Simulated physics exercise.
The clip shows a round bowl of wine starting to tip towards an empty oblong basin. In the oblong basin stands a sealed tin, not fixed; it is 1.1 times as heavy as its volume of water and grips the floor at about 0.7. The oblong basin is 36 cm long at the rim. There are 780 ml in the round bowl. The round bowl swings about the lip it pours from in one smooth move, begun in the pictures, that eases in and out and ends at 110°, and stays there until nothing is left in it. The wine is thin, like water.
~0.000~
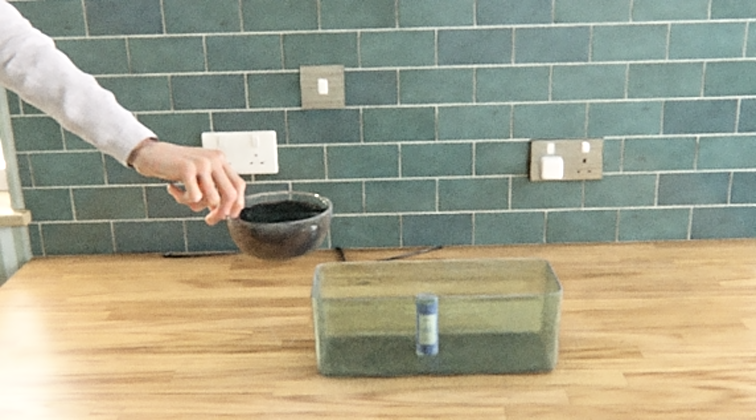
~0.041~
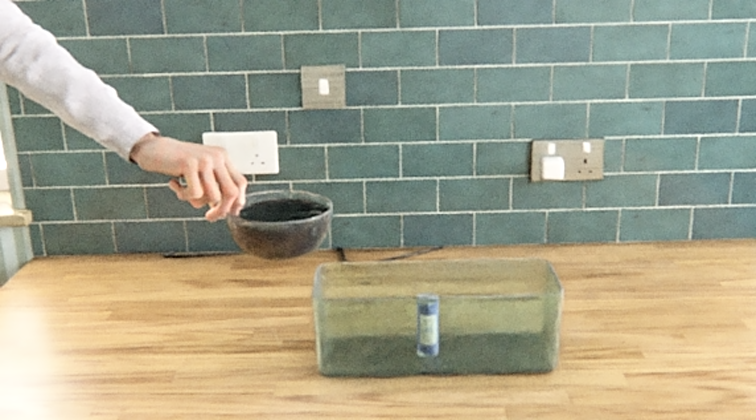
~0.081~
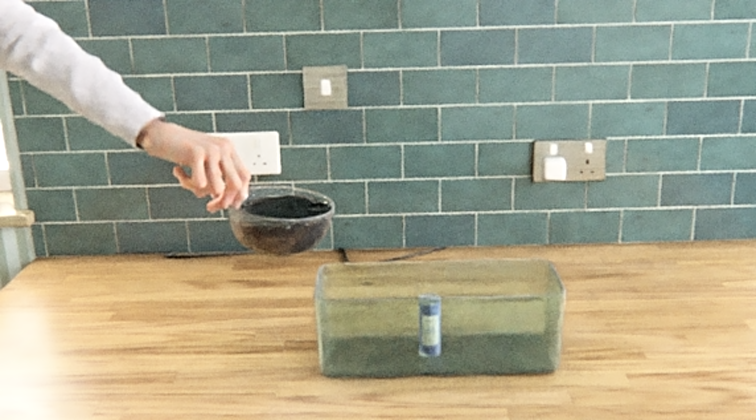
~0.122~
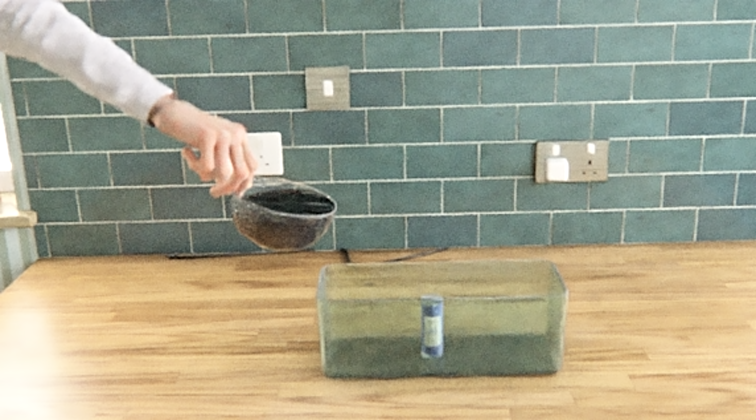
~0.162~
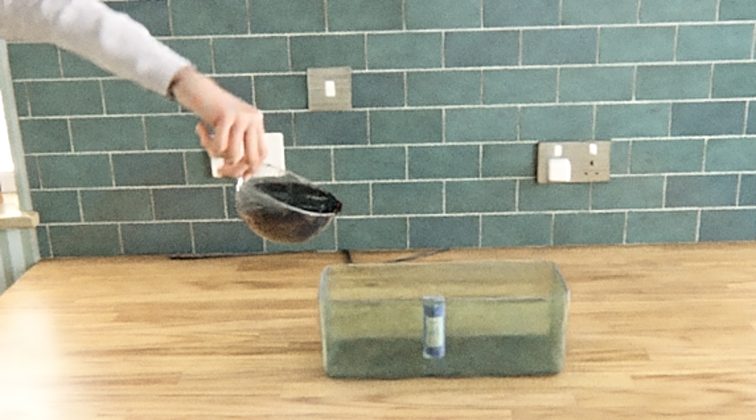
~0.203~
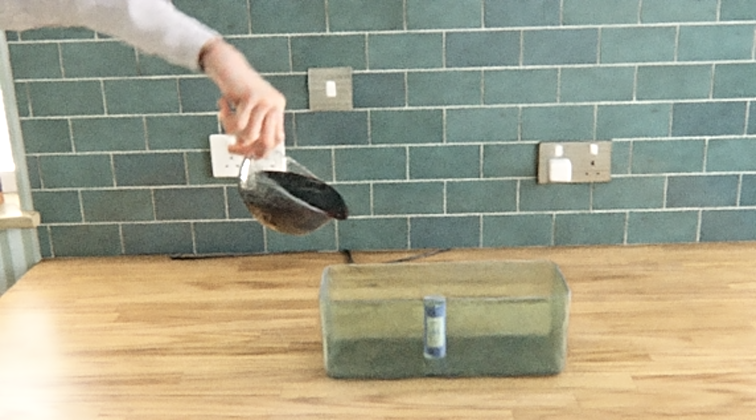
In this clip, a hand holds a round bowl of dark liquid beside an oblong basin on a wooden counter, then rises and gradually tilts the bowl rightward, while the basin and the small tin stay still.
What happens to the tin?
It topples.
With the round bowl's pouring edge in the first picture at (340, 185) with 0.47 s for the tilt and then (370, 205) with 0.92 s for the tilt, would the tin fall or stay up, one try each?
First it stays up; then it remains upright.
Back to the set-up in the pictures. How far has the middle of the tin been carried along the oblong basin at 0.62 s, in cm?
About 2 cm.
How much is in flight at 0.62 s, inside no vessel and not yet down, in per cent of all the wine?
Near 4 in a hundred.
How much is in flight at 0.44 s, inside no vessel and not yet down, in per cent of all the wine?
Near 66 in a hundred.
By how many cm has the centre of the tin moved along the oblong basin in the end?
About 8.0 cm.
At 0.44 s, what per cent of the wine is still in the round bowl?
Some 20 per cent.
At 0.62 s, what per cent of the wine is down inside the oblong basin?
About 96 per cent.
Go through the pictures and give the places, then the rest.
It leans 0°; its right rim is at (331, 208); the wine meets the walls at (229, 215) and (330, 213); the oblong basin's rim runs from (314, 282) to (555, 276); the tin's top is at (427, 299), in the first frame.
It leans 2°; its right rim is at (332, 208); the wine meets the walls at (230, 213) and (330, 211), in the second frame.
It leans 7°; its right rim is at (334, 208); the wine meets the walls at (232, 210) and (332, 208), in the third frame.
It leans 15°; its right rim is at (336, 209); the wine meets the walls at (234, 203) and (335, 204), in the fourth frame.
It leans 25°; its right rim is at (337, 210); the wine meets the walls at (237, 191) and (336, 204); 3 per cent is over the edge, in the fifth frame.
It leans 38°; its right rim is at (337, 210); the wine meets the walls at (242, 176) and (330, 196); 7 per cent is over the edge, in the sixth frame.
By 0.44 s the tilt is 106° and 20 per cent is still to pour; the tin stands where it began.
By 0.62 s the tilt is 110° and 0 per cent is still to pour; the tin leans 20°.
By 0.81 s the tilt is 110° and 0 per cent is still to pour; the tin lies on its side.
By 1.01 s the tilt is 110° and 0 per cent is still to pour; the tin lies on its side.
At rest the tin lies on its side.
